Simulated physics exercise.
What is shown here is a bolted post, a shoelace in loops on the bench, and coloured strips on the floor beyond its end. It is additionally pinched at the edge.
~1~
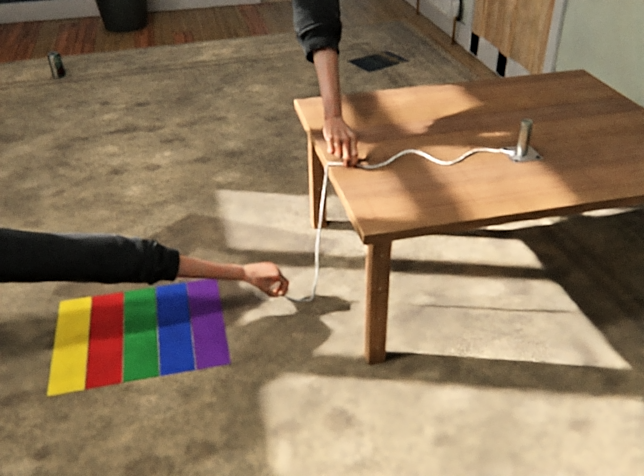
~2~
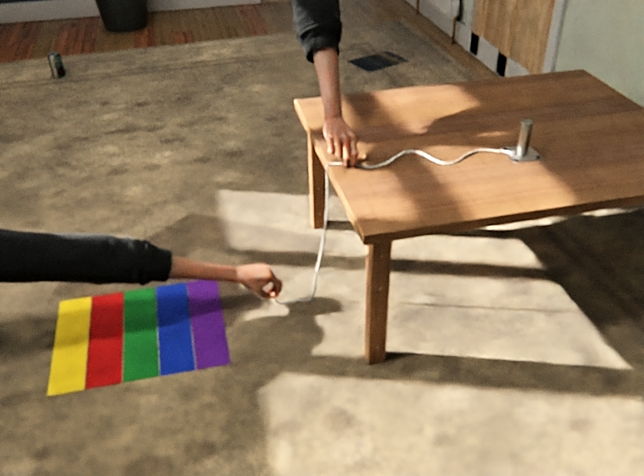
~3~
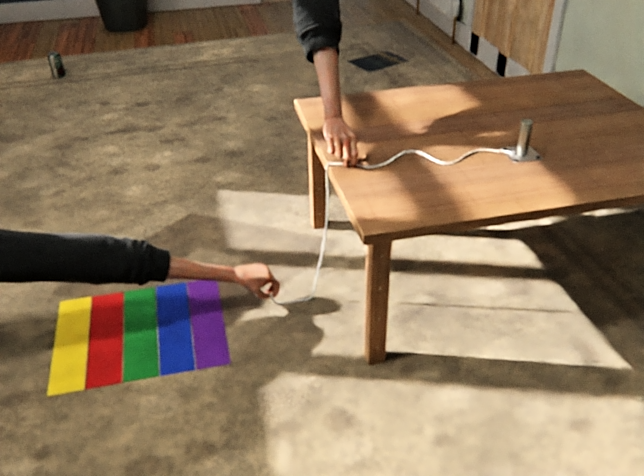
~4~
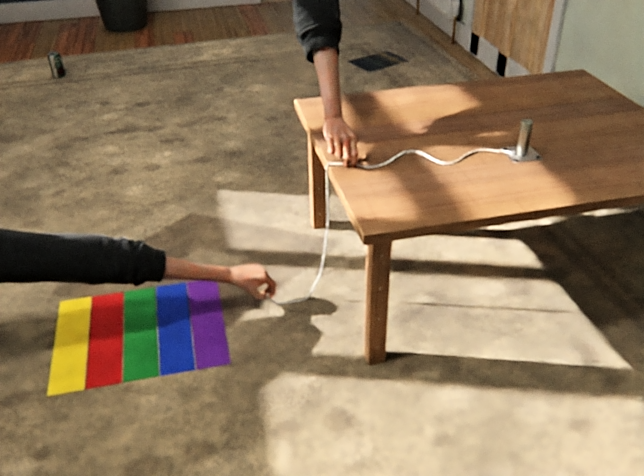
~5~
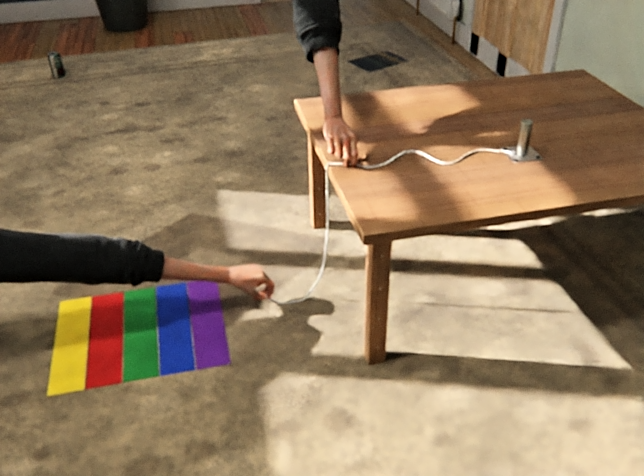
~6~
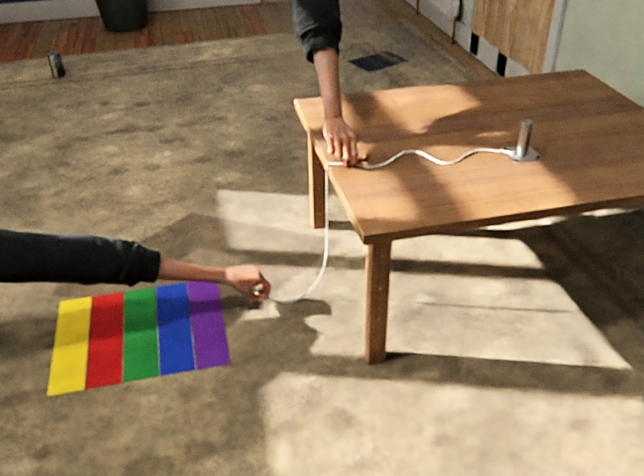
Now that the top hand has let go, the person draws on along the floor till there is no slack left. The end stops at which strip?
At the green strip.
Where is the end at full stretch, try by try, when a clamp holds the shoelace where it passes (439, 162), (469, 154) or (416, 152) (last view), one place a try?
Per try (px, approx.): (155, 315), (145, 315), (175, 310).
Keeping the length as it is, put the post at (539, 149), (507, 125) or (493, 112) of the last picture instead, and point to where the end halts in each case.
In order, the pixels are (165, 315), (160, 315) and (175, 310).
Early on, end near (194, 308); over purple.
Midway, end near (160, 313); over blue.
At the end of the slack, end near (140, 317); over green. It halts on the green strip.
